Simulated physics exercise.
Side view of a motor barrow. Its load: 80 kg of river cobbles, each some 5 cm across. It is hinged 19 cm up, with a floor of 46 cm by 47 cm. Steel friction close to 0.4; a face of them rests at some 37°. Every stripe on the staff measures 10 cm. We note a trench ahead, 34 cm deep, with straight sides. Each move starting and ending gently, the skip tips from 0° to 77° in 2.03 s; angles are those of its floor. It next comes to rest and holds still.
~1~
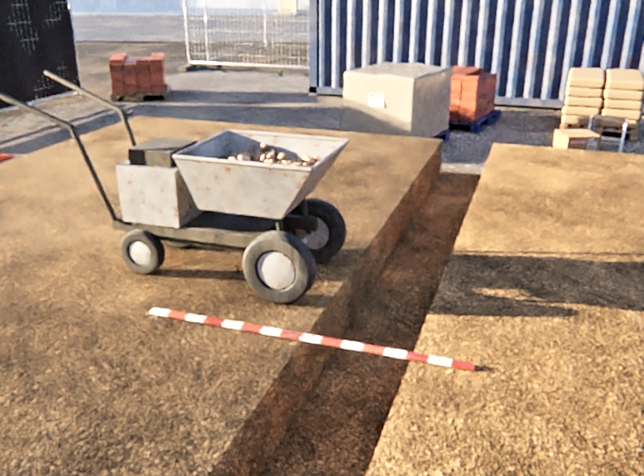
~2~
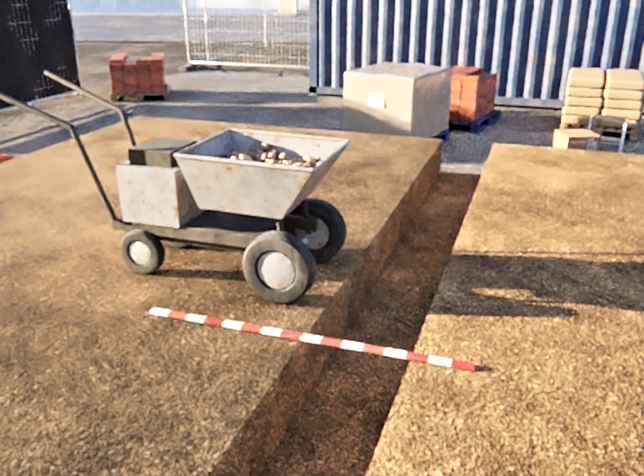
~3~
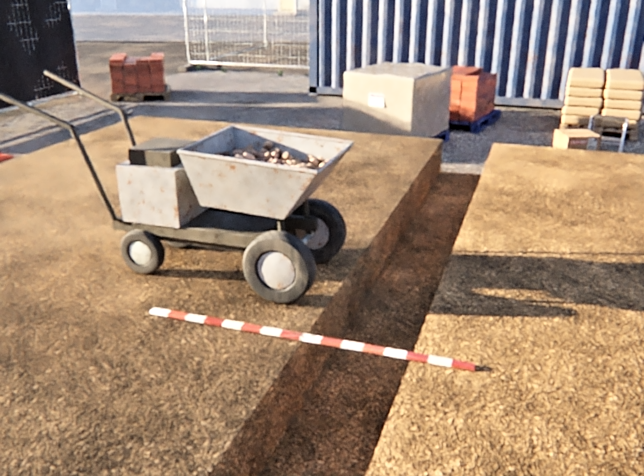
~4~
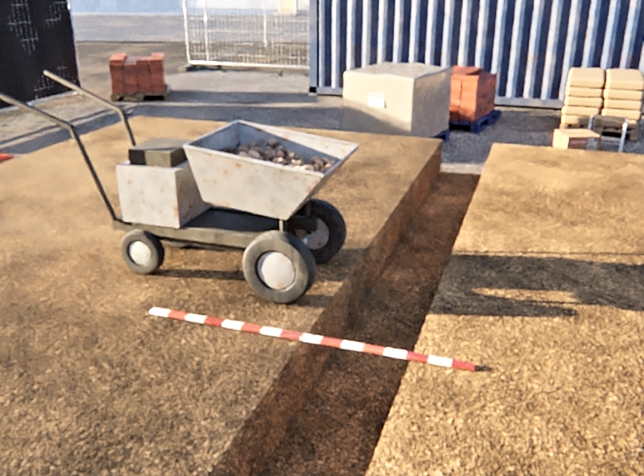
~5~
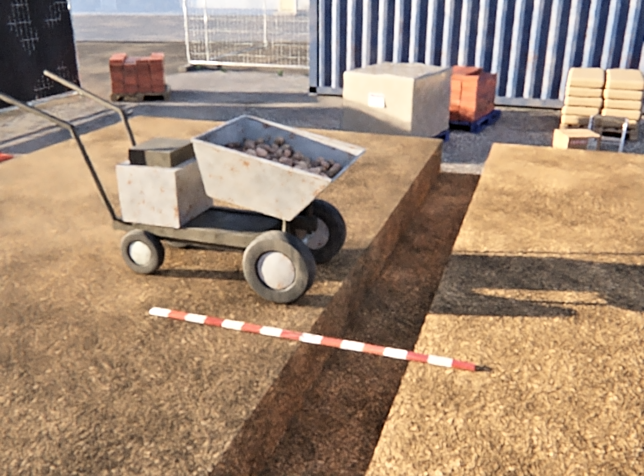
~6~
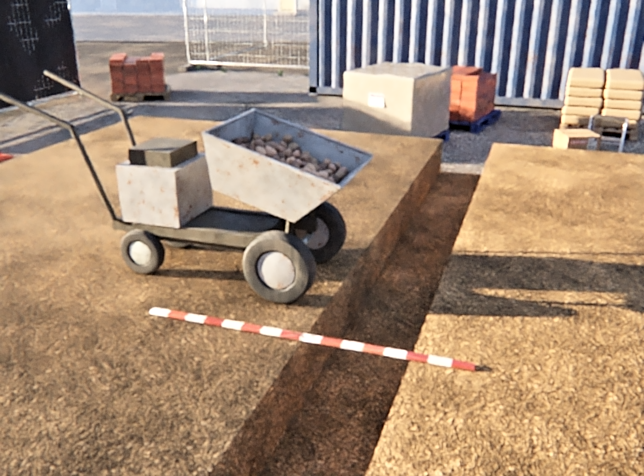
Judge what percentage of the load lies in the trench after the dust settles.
About 76 %.
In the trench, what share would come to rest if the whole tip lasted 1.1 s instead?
Around 65 per cent would end in the trench.
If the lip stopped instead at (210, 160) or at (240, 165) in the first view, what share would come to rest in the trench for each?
I'd expect some 55 per cent, then some 100.
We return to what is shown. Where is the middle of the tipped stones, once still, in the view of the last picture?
Around (414, 342).
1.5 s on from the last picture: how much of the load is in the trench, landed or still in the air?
Some 40 per cent of the load by that point.
Then, 0.9 s after the last picture the floor is at 65°, 100 % in the skip; the foremost stones are at (405, 246).
Then, 1.5 s after the last picture the floor is at 77°, 39 % in the skip, 42 % in the trench, 19 % past the trench; the foremost stones are at (498, 295).
Then, 1.9 s after the last picture the floor is at 77°, 13 % in the skip, 62 % in the trench, 24 % past the trench; the foremost stones are at (538, 298).
Then, 3.8 s after the last picture the floor is at 77°, 0 % in the skip, 76 % in the trench, 24 % past the trench; the foremost stones are at (551, 298).
